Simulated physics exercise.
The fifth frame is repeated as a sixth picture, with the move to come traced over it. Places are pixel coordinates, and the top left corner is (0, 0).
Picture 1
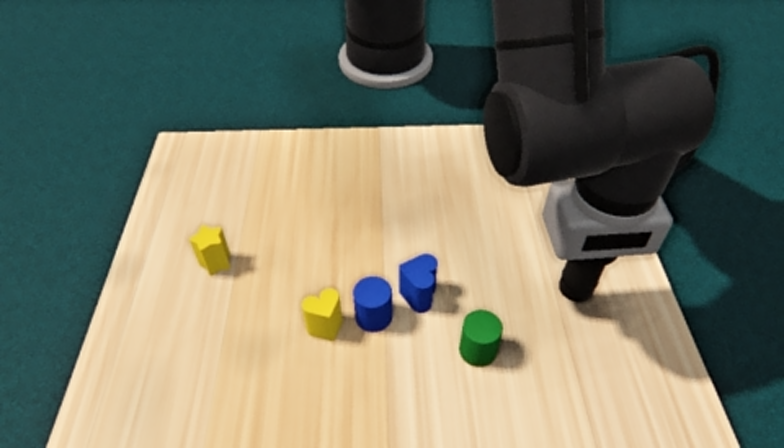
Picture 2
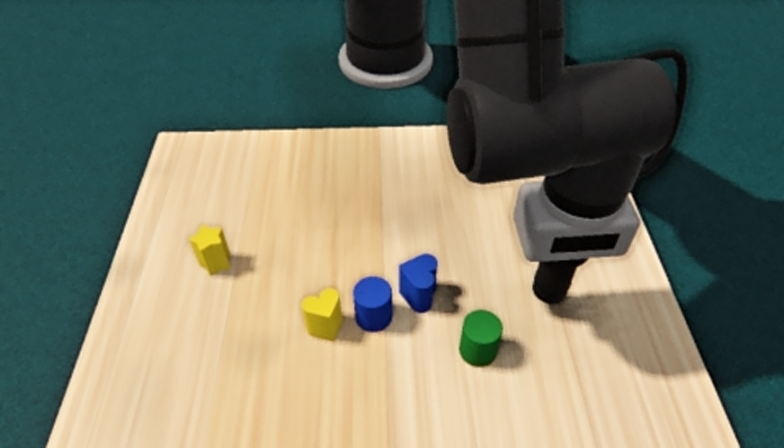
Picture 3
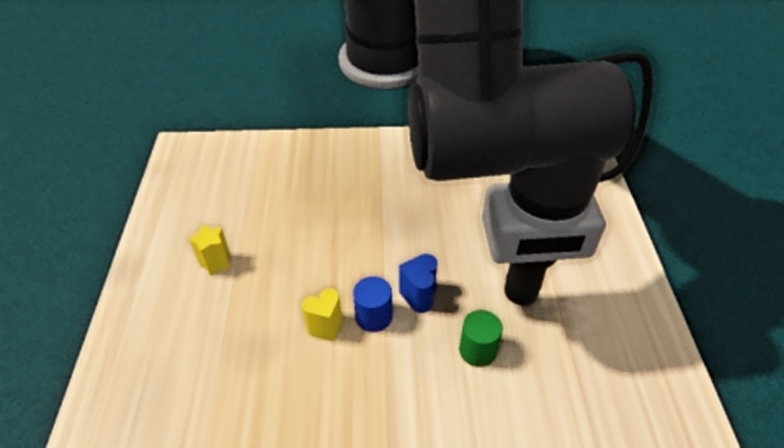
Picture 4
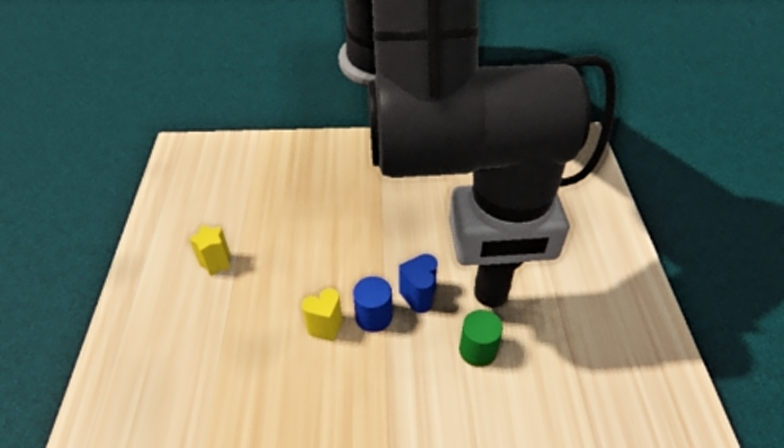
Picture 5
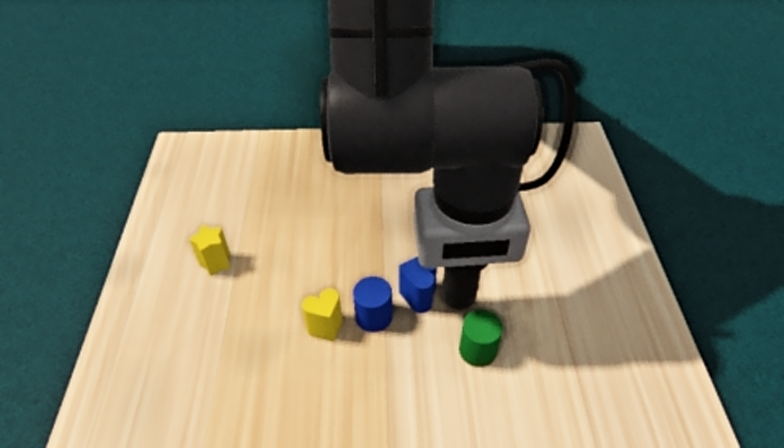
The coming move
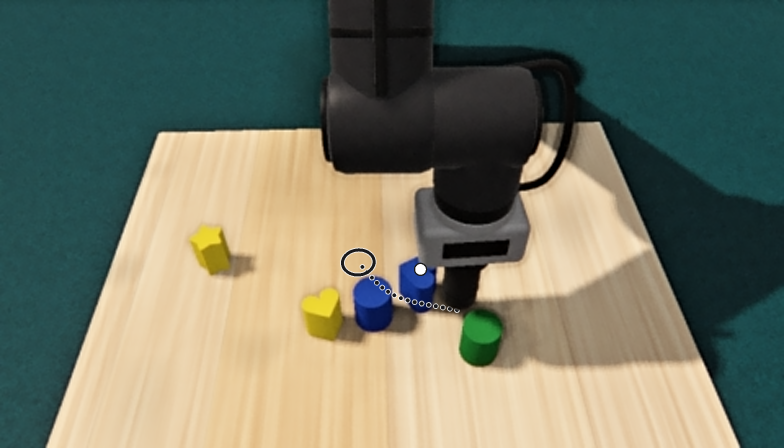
Robot arm sliding left across a wooden board toward a blue heart block, while the yellow, blue and green blocks stay still.
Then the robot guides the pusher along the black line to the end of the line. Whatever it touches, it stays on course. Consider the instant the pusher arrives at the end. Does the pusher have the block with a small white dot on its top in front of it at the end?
Yes, it checks out.
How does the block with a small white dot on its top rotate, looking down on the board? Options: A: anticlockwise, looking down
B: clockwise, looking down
The correct letter is B.
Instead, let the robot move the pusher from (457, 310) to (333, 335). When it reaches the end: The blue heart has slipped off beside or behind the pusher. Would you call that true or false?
The statement is true.
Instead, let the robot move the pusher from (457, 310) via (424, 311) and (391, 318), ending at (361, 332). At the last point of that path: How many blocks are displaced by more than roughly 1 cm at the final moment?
Three or more blocks.
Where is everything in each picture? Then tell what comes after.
Lower end of the pusher (575, 289), tops of blocks, blue circle (373, 291), blue heart (421, 269), green circle (483, 326), in the first frame.
Pusher (549, 291), blocks as before, in the second frame.
Pusher (521, 293), blocks as before, in the third frame.
Pusher (491, 295), blocks as before, in the fourth frame.
Pusher (459, 296), blue circle (373, 291), blue heart (421, 269), green circle (483, 326), in the fifth frame.
The drawn path runs from (457, 310) by way of (417, 303) and (382, 287) to (358, 262); the dot is on the blue heart.
On the path given first. One third of the way, pusher (417, 289); blue heart (395, 259), turned 30° clockwise.
Two thirds of the way, pusher (381, 273); blue circle (366, 290); blue heart (360, 243), turned 35° clockwise.
At the end, pusher (357, 248); blue circle (366, 290); blue heart (337, 220), turned 35° clockwise; green circle not moved.
